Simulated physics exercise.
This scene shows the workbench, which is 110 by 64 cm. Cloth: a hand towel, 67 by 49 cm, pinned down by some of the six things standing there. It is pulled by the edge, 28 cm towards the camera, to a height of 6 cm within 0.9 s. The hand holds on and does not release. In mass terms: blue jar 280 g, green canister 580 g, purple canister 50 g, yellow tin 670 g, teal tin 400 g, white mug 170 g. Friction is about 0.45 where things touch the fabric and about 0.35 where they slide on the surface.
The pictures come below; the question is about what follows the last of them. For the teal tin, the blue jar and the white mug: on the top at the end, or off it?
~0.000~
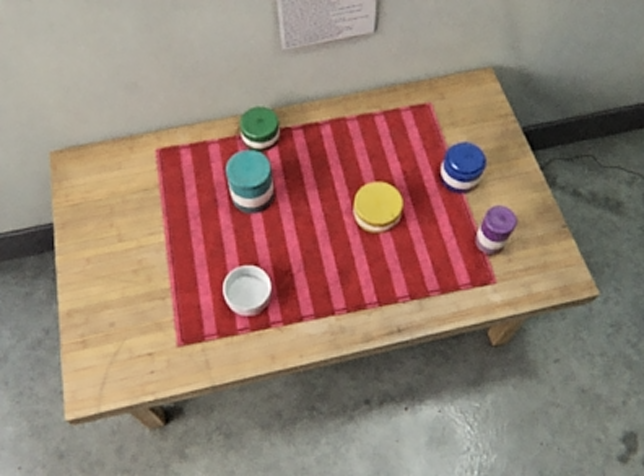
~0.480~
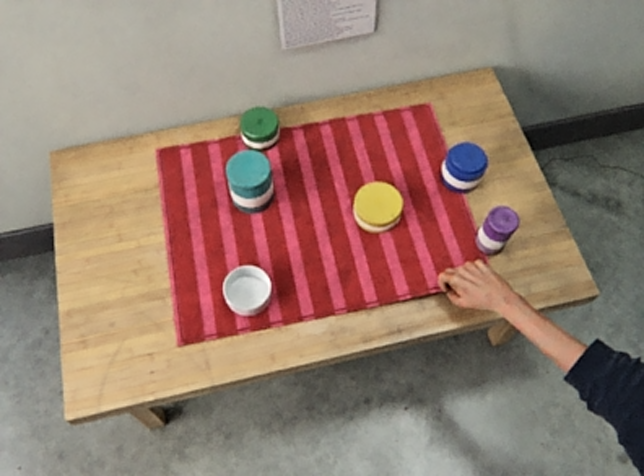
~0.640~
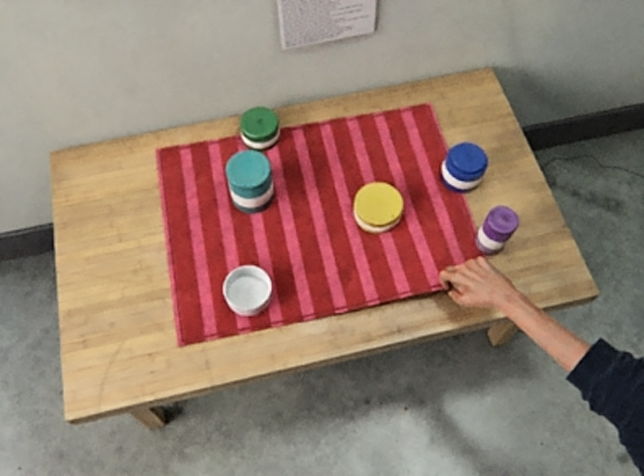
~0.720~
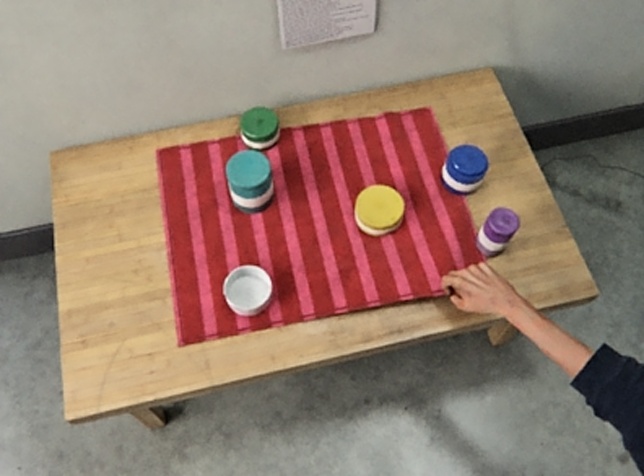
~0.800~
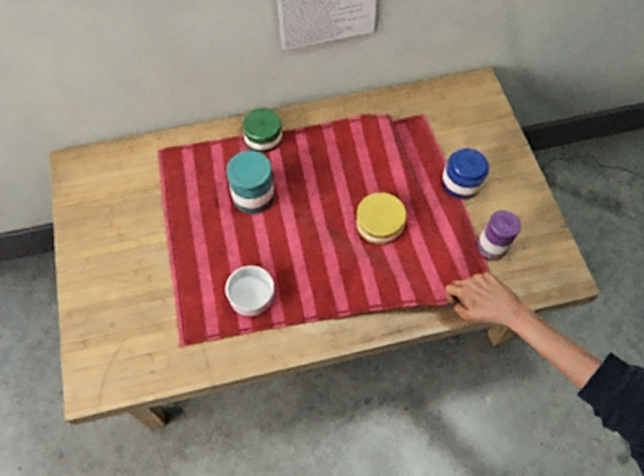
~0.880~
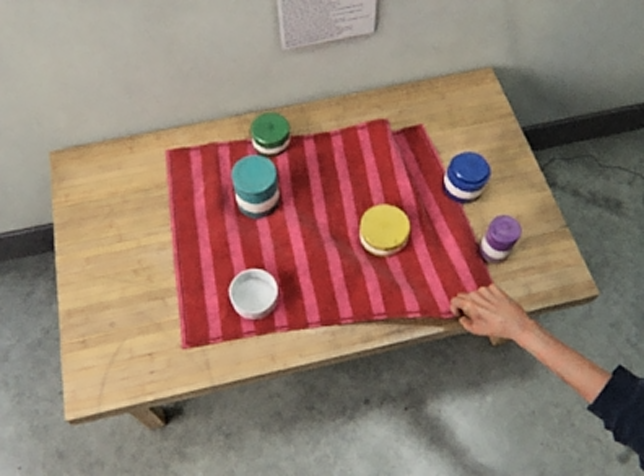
As I see it, the teal tin winds up on. The blue jar winds up on. The white mug winds up off.
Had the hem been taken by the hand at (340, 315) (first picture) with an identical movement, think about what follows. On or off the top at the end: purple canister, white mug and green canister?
Outcome: Purple canister keeps its place; white mug leaves the top; green canister keeps its place.
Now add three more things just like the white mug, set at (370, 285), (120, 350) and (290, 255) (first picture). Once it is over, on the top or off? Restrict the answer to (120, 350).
There: Stays up.
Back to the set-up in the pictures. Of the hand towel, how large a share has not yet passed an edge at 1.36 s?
Share within the edges: Approx. 75 %.
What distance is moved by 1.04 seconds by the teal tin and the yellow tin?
The teal tin is 10 cm out, the yellow tin 15 cm.
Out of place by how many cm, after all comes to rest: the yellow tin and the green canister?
About: Yellow tin over the edge, green canister 40 cm.
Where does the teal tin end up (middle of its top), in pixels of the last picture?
It comes to rest at about (353, 290).
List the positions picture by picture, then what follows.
Teal tin (248, 168); blue jar (467, 156); white mug (247, 287); hand towel corners (178, 346) (156, 150) (431, 103) (496, 283), in the first frame.
Hand towel corners (178, 346) (156, 150); grip (447, 290), in the second frame.
Hand towel corners (178, 346) (156, 150); grip (448, 288), in the third frame.
Yellow tin (380, 205); blue jar (469, 159); hand towel corners (179, 346) (156, 150); grip (450, 293), in the fourth frame.
Yellow tin (382, 213); purple canister (504, 224); white mug (250, 287); hand towel corners (180, 347) (158, 150); grip (454, 302), in the fifth frame.
Teal tin (254, 173); blue jar (471, 166); white mug (253, 291); hand towel corners (183, 349) (166, 150) (422, 124); grip (459, 315), in the sixth frame.
After 1.0 s, 95 % of the hand towel is still over the top; teal tin 9 cm off its start, blue jar 7 cm off its start, white mug 6 cm off its start.
After 1.2 s, 85 % of the hand towel is still over the top; teal tin 16 cm off its start, white mug 12 cm off its start, blue jar 11 cm off its start.
After 1.4 s, 75 % of the hand towel is still over the top; teal tin 21 cm off its start at (317, 231), white mug 16 cm off its start at (291, 351), blue jar 13 cm off its start at (494, 206).
After 1.5 s, 65 % of the hand towel is still over the top; teal tin 25 cm off its start, white mug on its side, 22 cm off its start, blue jar 16 cm off its start.
After 3.1 s, 35 % of the hand towel is still over the top; teal tin 35 cm off its start at (353, 290), white mug over the edge, blue jar on its side, 18 cm off its start at (503, 233), yellow tin over the edge.
